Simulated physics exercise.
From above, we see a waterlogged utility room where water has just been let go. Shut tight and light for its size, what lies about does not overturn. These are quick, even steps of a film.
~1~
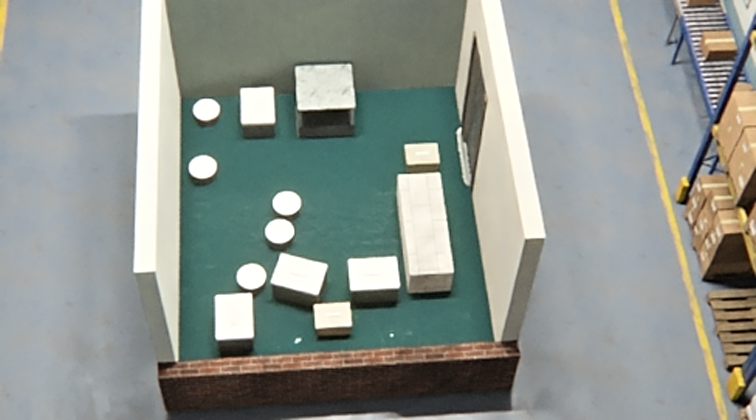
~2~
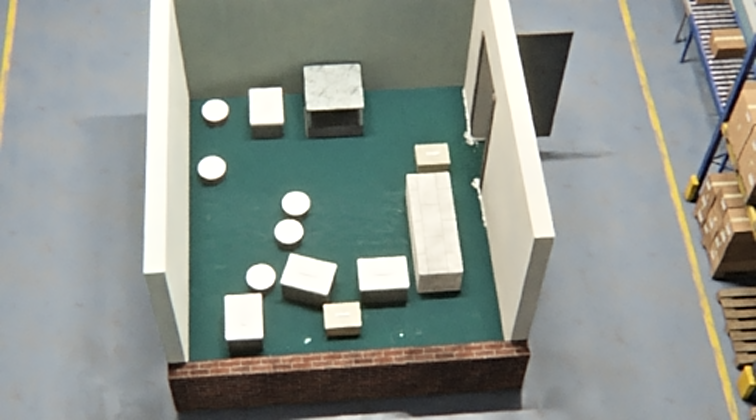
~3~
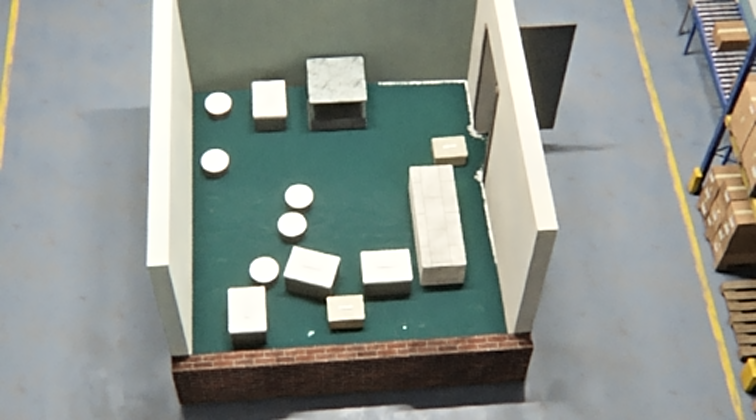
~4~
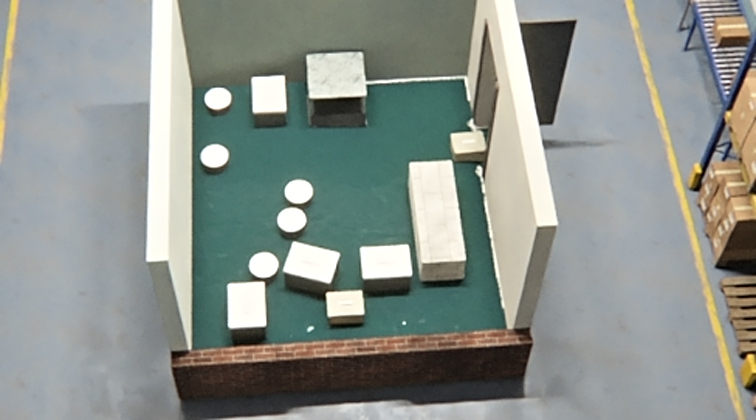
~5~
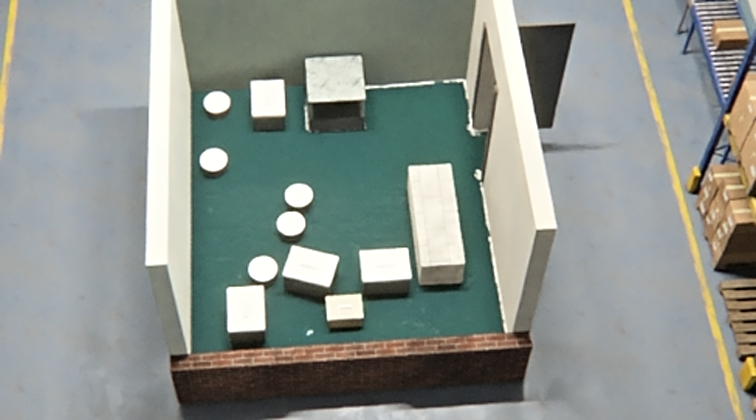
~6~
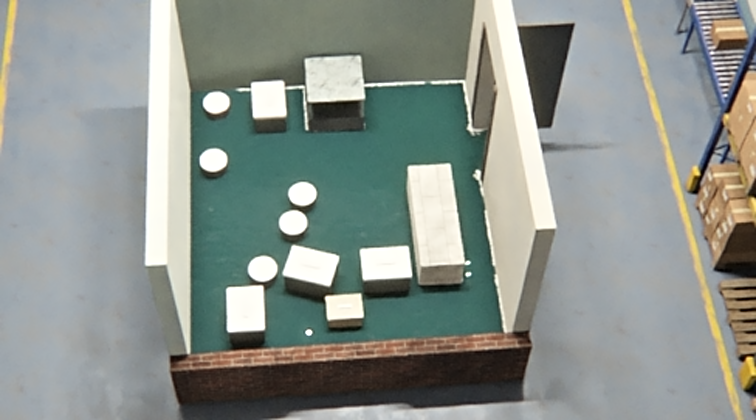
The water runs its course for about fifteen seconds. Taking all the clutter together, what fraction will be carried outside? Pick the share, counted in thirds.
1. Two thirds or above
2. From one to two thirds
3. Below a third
Answer: 3.
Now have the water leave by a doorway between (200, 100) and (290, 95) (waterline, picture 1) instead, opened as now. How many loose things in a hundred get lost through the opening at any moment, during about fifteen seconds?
70 %.
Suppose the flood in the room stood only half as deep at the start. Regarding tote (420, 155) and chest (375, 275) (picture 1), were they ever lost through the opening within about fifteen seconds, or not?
Escapes, held back.
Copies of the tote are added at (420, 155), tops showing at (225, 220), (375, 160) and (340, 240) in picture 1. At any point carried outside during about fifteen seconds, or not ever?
The three, in sequence: Remains behind, departs and departs.
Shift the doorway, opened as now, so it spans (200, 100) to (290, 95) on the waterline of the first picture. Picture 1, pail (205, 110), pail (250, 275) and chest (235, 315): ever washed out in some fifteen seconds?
Taking them as listed: Exits, exits, never leaves.
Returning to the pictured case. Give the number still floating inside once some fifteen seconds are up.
The number is 9.
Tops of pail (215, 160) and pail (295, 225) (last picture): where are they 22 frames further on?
Tops end up close to (239, 167) and (371, 181) respectively.
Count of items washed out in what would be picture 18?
All told, it is 1.
A moment on, 1 of 11 are out; 10 afloat.
Next, 1 of 11 are out; 10 afloat.
Later, 2 of 11 are out; 9 afloat.
In the end, 2 of 11 are out; 9 afloat.
